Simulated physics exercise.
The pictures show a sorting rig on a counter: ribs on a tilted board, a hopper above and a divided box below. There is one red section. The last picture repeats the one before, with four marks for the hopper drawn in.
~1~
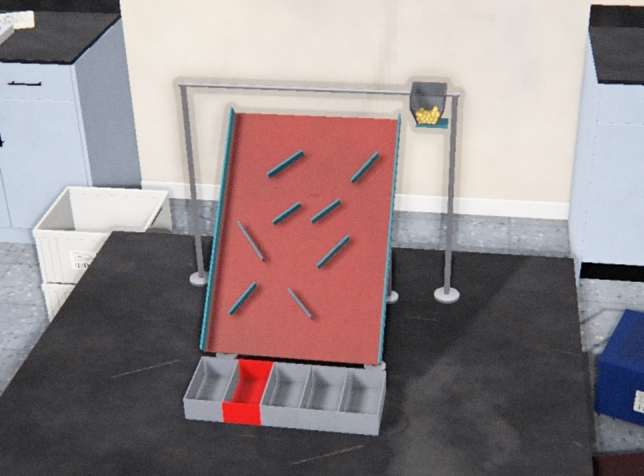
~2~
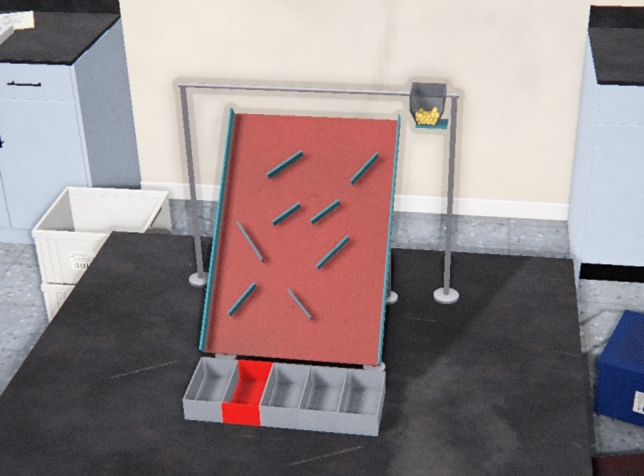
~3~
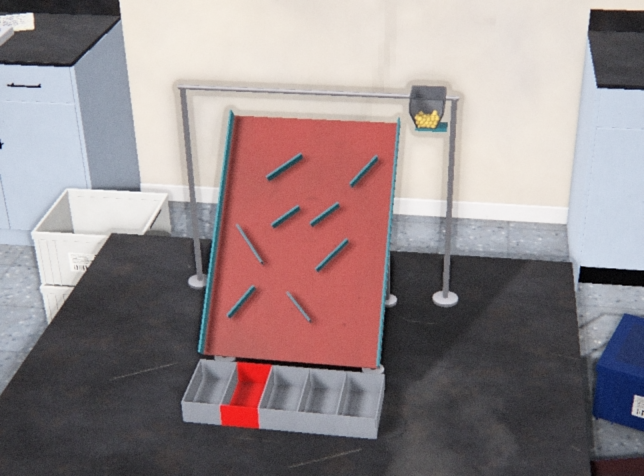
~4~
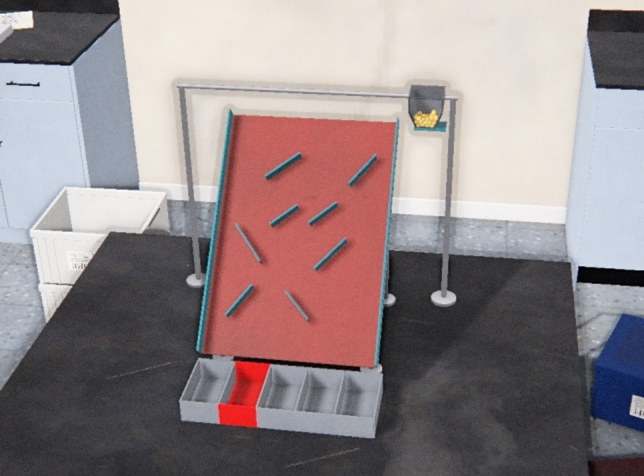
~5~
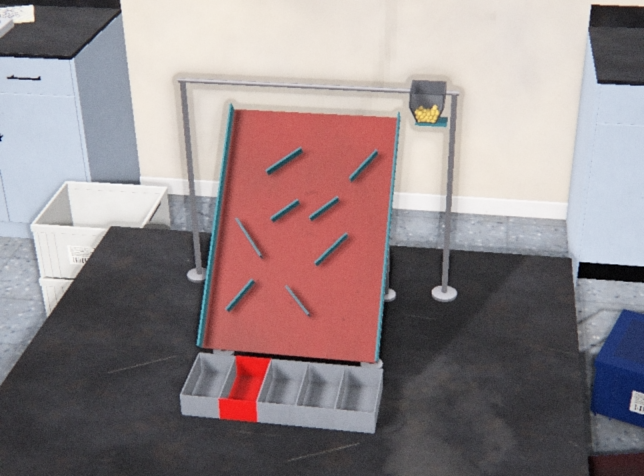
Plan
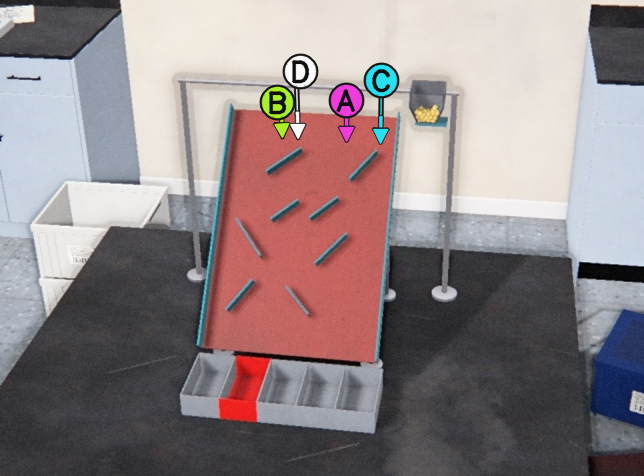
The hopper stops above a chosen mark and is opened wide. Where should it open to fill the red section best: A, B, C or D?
I would pick mark A.
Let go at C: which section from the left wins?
The fifth from the left.
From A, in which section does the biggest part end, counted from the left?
The second.
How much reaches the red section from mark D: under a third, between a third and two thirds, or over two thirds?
Mark D gives under a third.
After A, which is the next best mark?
Here it is mark C.
On the marked copy, mark A meets the board at (346, 136); mark B meets the board at (282, 132); mark C meets the board at (380, 138); mark D meets the board at (298, 133).
Choosing A, about two thirds in the red section, about a third in other sections, a stray few outside the box.
Choosing B, a stray few in the red section, nearly all in other sections.
Choosing C, about a quarter in the red section, most in other sections.
Choosing D, a small part in the red section, most in other sections.
